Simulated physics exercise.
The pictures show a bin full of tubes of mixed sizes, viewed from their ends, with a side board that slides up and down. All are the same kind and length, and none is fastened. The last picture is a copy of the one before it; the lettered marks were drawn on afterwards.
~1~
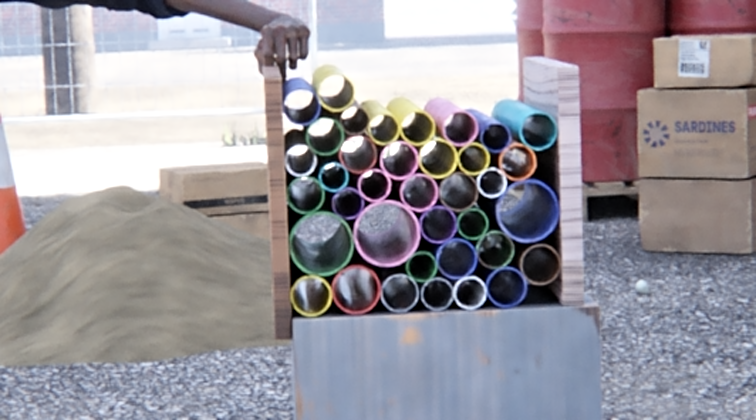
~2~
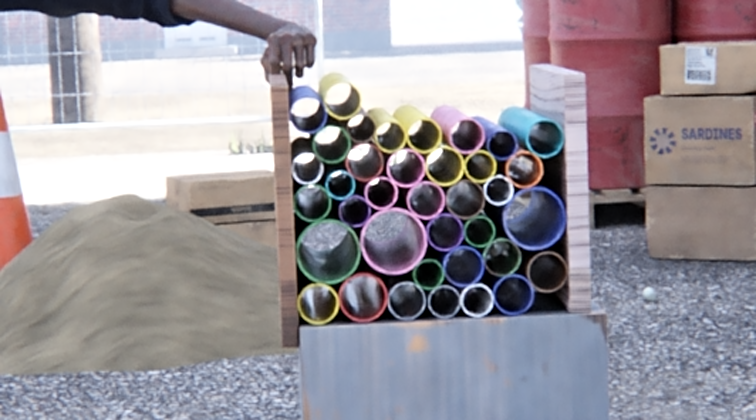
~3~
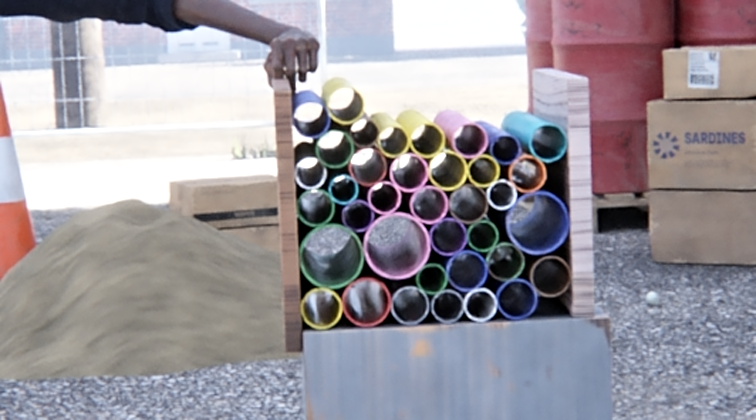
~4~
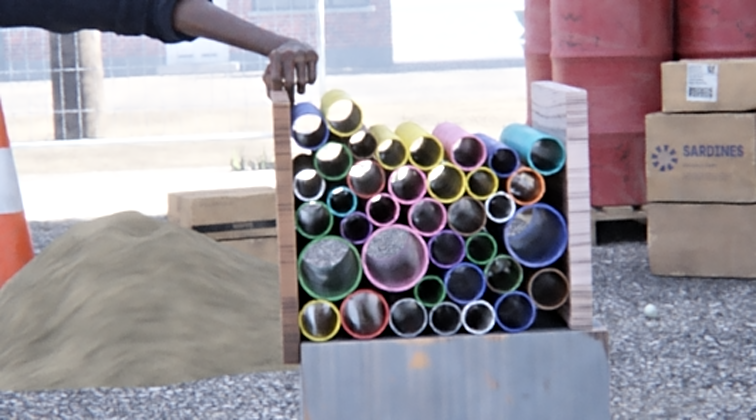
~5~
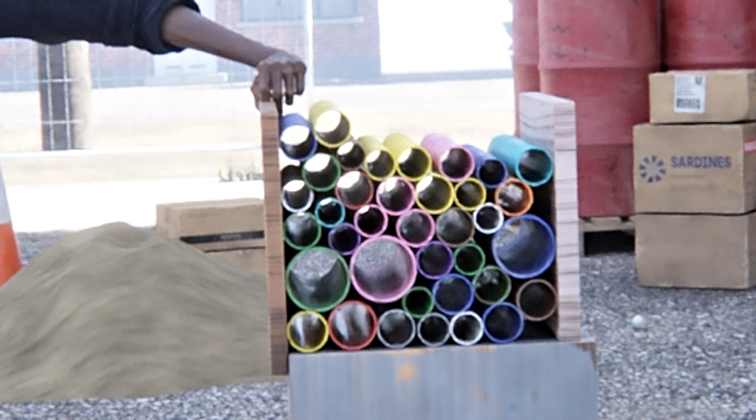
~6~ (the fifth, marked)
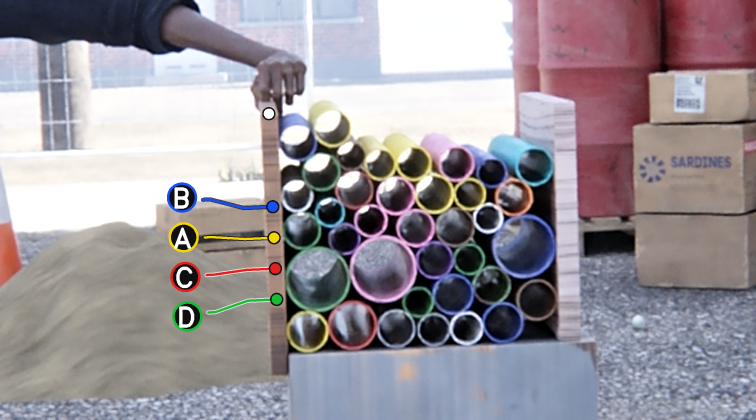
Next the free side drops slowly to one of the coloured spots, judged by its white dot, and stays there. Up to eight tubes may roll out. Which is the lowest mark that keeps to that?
It can be let down to A.
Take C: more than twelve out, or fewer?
It loses fewer than twelve.
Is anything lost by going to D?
Yes, at D.
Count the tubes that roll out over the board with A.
It comes to five.
On the marked copy, A at (274, 238); B at (273, 207); C at (275, 269); D at (277, 300); the white dot at (269, 114).
Taking A. A third of the way, top of the board (280, 172).
Two thirds of the way, top of the board (283, 236).
When it is over, top of the board (283, 236), about five out over the board.
As for the rest, B one out over the board; C nine out over the board; D nine out over the board.
